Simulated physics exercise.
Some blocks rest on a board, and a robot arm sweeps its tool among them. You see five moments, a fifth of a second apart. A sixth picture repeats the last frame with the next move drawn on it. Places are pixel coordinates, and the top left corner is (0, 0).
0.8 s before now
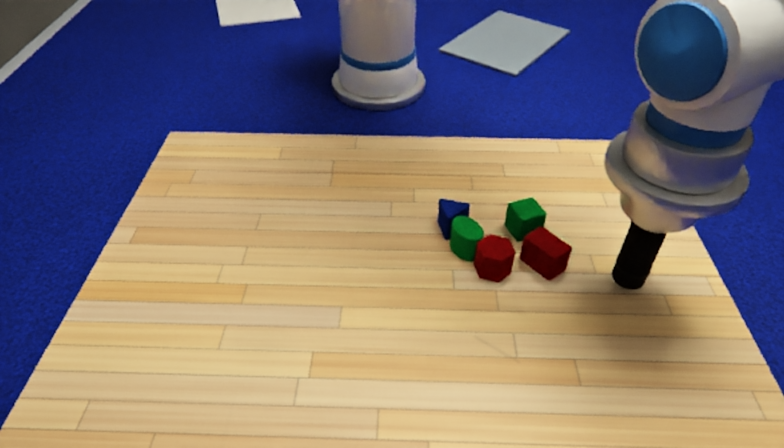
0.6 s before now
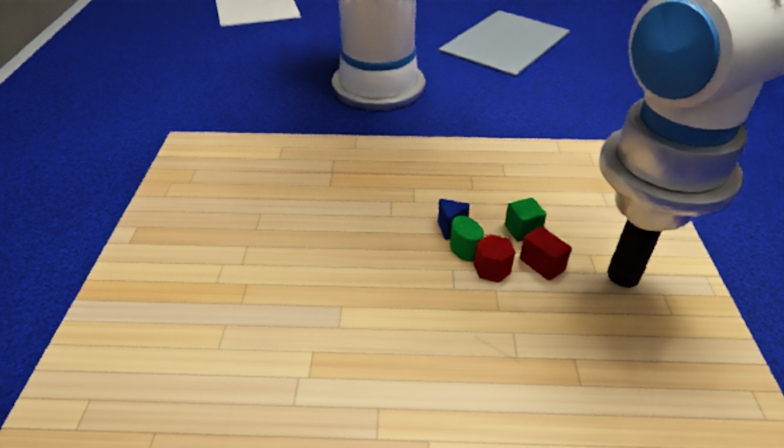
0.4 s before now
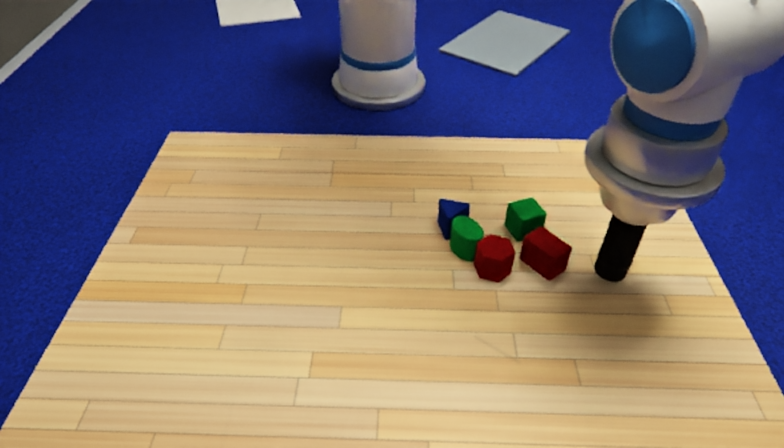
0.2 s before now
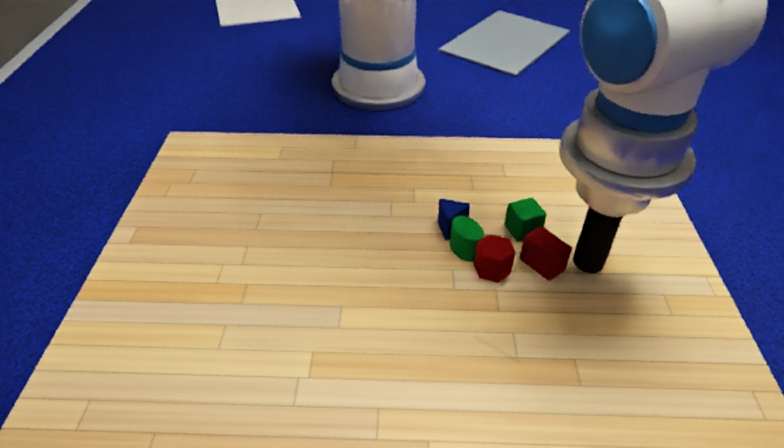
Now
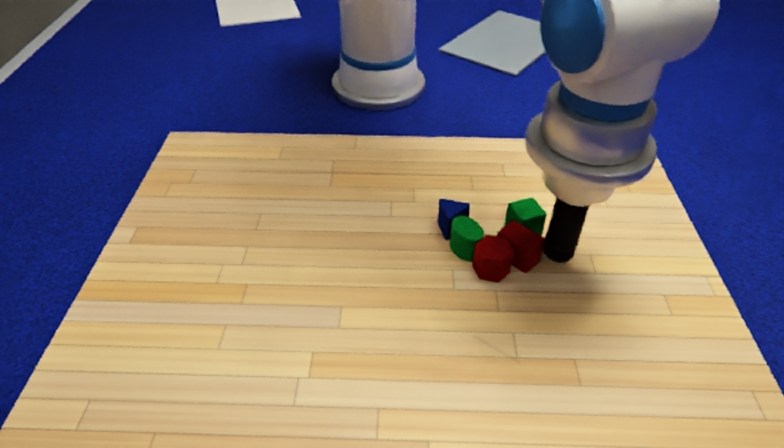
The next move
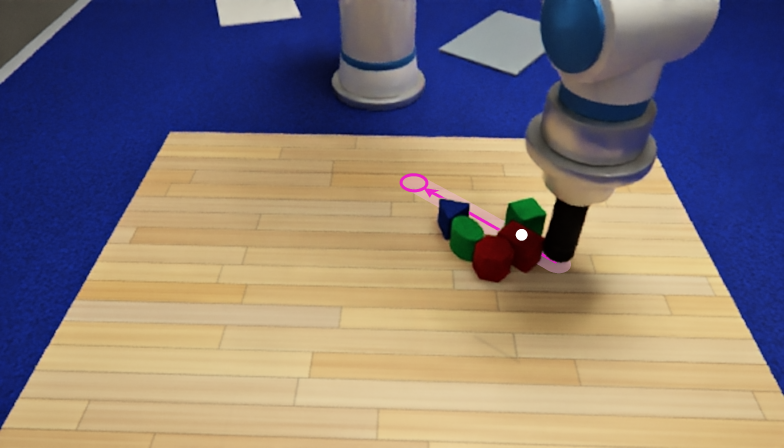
Robot arm sliding its black tool leftward across a wooden board, then pushing a red block left toward the clustered blocks.
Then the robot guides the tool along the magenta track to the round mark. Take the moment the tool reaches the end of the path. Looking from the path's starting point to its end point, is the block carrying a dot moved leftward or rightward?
It is pushed towards the left-hand side.
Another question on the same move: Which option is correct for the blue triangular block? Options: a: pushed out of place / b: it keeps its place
The answer is b.
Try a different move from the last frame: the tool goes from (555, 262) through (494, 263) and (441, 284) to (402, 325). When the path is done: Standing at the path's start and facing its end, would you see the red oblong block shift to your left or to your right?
It's set to shift right.
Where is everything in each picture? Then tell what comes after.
In the first picture, lower end of the tool at (628, 279), tops of blocks, blue triangular block at (453, 206), green oval block at (468, 227), red hexagon at (496, 247), red oblong block at (548, 241), green four-sided block at (528, 208).
In the second picture, tool at (623, 277), blocks as before.
In the third picture, tool at (610, 271), blocks as before.
In the fourth picture, tool at (588, 263), blocks as before.
In the fifth picture, tool at (558, 253), blue triangular block at (453, 206), green oval block at (468, 227), red hexagon at (495, 247), red oblong block at (522, 235), green four-sided block at (528, 208).
The drawn path runs from (555, 262) directly to (414, 183); the dot is on the red oblong block.
What follows on the original path. One third of the way, tool at (504, 223); green oval block at (448, 232), turned 40° clockwise; red hexagon at (491, 249), turned 15° anticlockwise; red oblong block at (480, 223), turned 75° anticlockwise; green four-sided block at (514, 192), turned 55° clockwise.
Two thirds of the way, tool at (458, 197); green oval block at (444, 234), turned 35° clockwise; red hexagon at (491, 249), turned 15° anticlockwise; red oblong block at (474, 220), turned 95° anticlockwise; green four-sided block at (513, 191), turned 65° clockwise.
At the end, tool at (414, 174); blue triangular block not moved; green oval block at (444, 234), turned 35° clockwise; red hexagon at (491, 249), turned 15° anticlockwise; red oblong block at (474, 220), turned 95° anticlockwise; green four-sided block at (513, 191), turned 65° clockwise.
